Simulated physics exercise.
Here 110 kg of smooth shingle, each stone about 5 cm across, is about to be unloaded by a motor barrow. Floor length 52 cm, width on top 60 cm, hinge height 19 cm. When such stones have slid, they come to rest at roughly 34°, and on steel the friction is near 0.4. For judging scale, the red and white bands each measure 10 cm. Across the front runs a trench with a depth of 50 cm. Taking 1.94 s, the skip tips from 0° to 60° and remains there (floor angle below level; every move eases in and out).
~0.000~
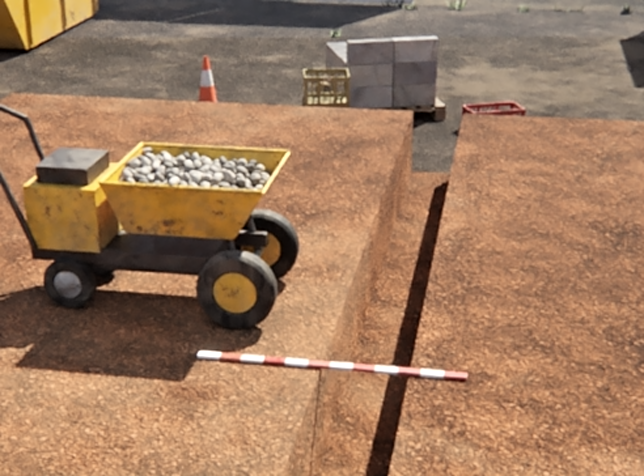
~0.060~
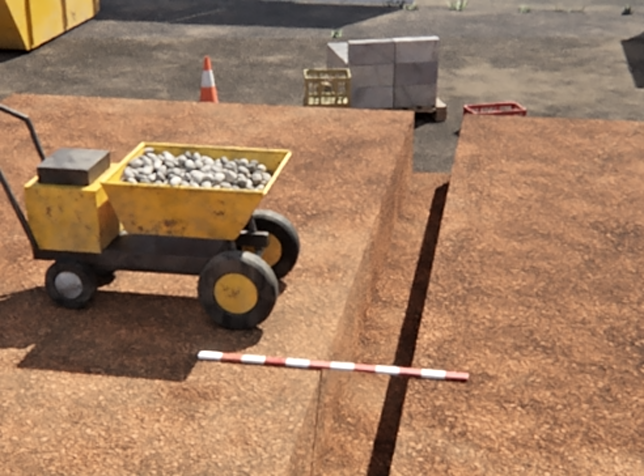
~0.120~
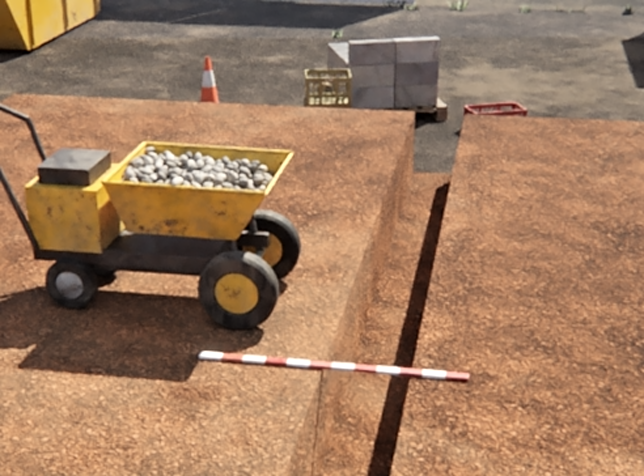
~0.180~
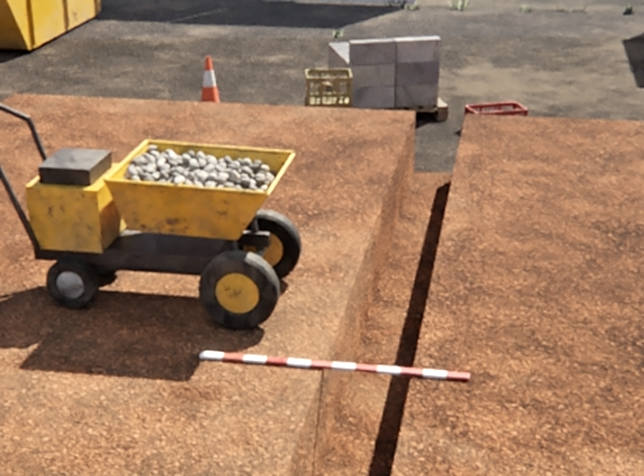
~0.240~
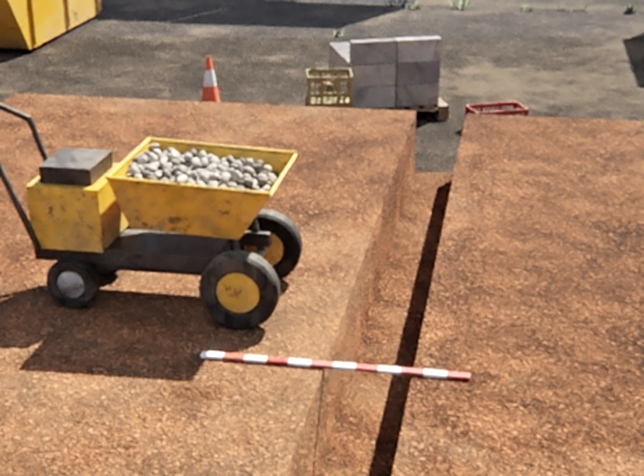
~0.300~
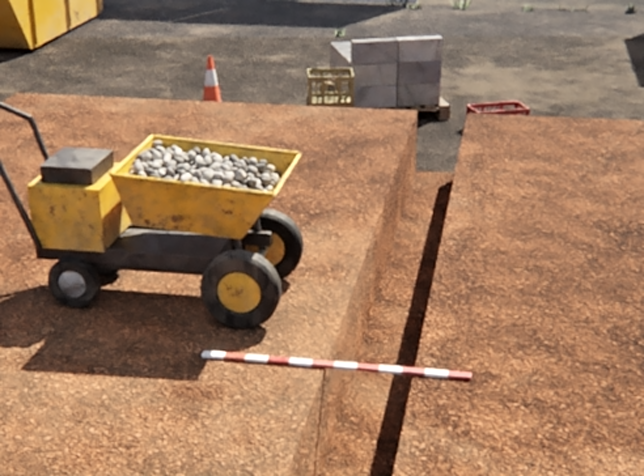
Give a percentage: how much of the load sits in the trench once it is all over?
70 %.
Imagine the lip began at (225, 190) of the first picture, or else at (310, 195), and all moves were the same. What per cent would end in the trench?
Result: Close to 65 then close to 40 per cent.
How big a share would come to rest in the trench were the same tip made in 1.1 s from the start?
Expected share: Around 65%.
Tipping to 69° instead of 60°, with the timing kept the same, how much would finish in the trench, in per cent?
It would be near 95 per cent.
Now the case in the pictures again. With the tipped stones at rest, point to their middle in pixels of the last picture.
Roughly at pixel (389, 392).
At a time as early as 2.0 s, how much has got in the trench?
About 30%.
After 1.5 s the floor is at 51°; 99 % in the skip, 1 % in the trench; the foremost stones are at (360, 249).
After 2.0 s the floor is at 60°; 68 % in the skip, 30 % in the trench, 1 % past the trench; the foremost stones are at (449, 314).
After 2.4 s the floor is at 60°; 50 % in the skip, 47 % in the trench, 3 % past the trench; the foremost stones are at (503, 322).
After 4.3 s the floor is at 60°; 27 % in the skip, 70 % in the trench, 3 % past the trench; the foremost stones are at (533, 327).
